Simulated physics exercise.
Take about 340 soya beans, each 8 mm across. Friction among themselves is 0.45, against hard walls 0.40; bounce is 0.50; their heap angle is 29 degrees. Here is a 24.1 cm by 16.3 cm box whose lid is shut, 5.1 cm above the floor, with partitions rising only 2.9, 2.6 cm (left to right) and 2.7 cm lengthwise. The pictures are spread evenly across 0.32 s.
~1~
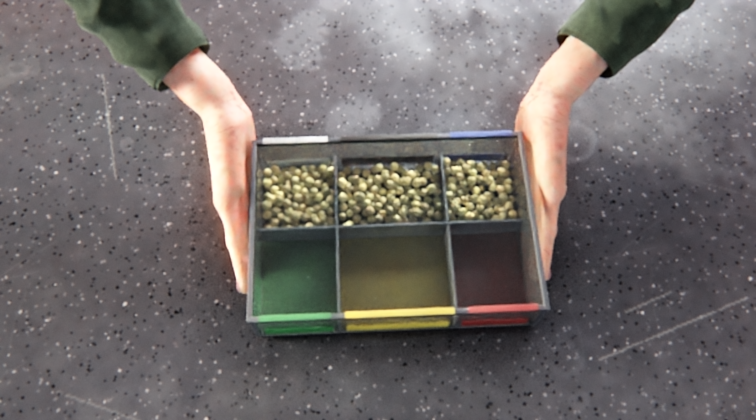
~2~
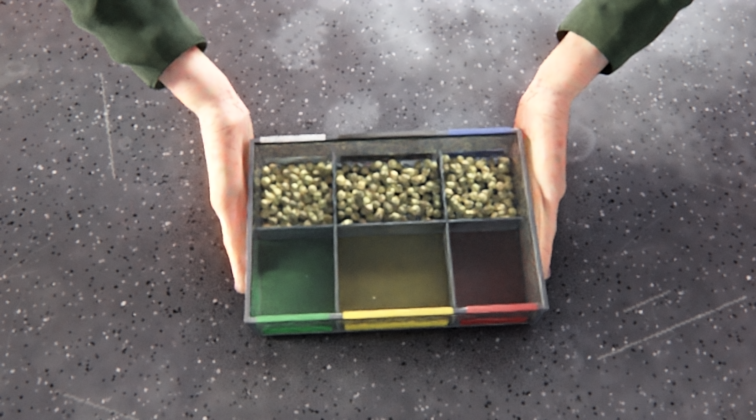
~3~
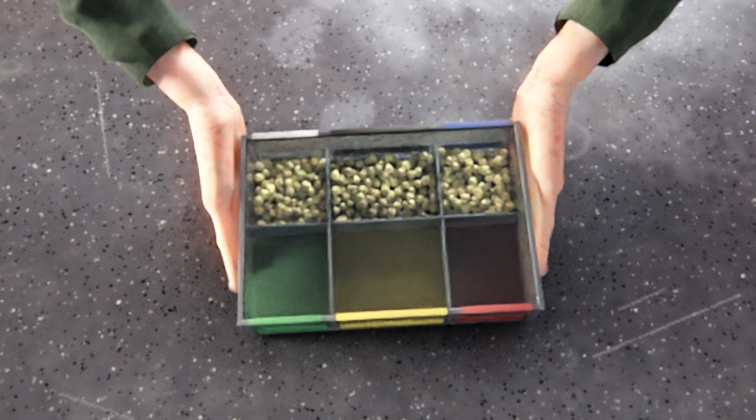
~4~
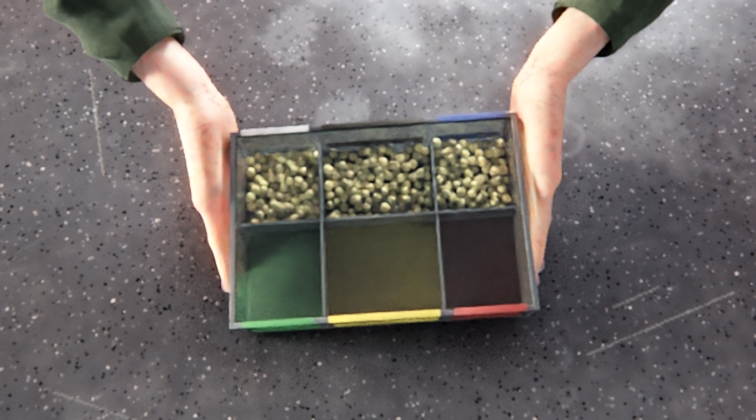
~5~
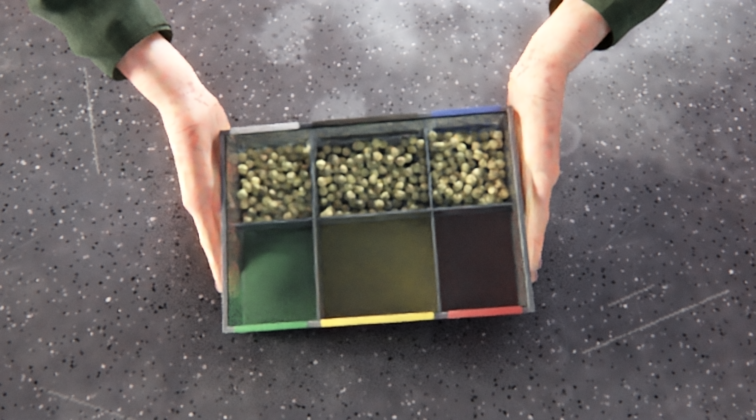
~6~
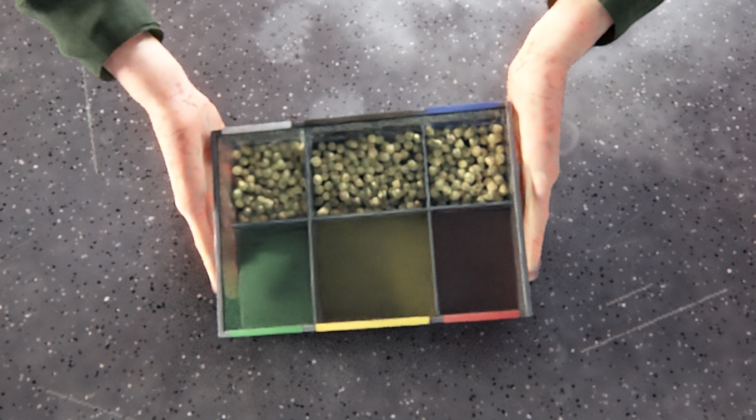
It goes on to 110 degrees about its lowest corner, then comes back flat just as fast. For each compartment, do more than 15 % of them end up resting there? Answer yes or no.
Red compartment: No, blue compartment: No, green compartment: Yes, yellow compartment: Yes, white compartment: No, black compartment: No.
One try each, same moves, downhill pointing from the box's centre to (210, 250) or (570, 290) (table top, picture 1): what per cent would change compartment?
I'd put it at about 65 per cent for the first tilt and about 75 per cent for the second.
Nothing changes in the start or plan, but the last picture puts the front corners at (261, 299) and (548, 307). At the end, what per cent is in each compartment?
Red 70; blue 30; green 0; yellow 0; white 0; black 0.
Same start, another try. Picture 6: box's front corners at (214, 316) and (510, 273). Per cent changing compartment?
In that case about 70 percent.
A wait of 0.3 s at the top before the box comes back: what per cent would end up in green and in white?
Green 70, white 0.
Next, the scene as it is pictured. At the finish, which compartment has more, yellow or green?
The green one.
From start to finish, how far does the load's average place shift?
11.5 cm or thereabouts.
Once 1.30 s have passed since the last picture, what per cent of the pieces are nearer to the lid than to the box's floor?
I'd say around 80 percent of the pieces.
Then, 1.30 s after the last picture, tilt 110 degrees; red 5 %, blue 10 %, green 45 %, yellow 20 %, white 10 %, black 10 %.
Then, 2.17 s after the last picture, tilt 49 degrees; green 70 %, yellow 30 %.
Then, 3.03 s after the last picture, tilt 0 degrees; green 70 %, yellow 30 %.
In the end, red 0 %, blue 0 %, green 70 %, yellow 30 %, white 0 %, black 0 %.
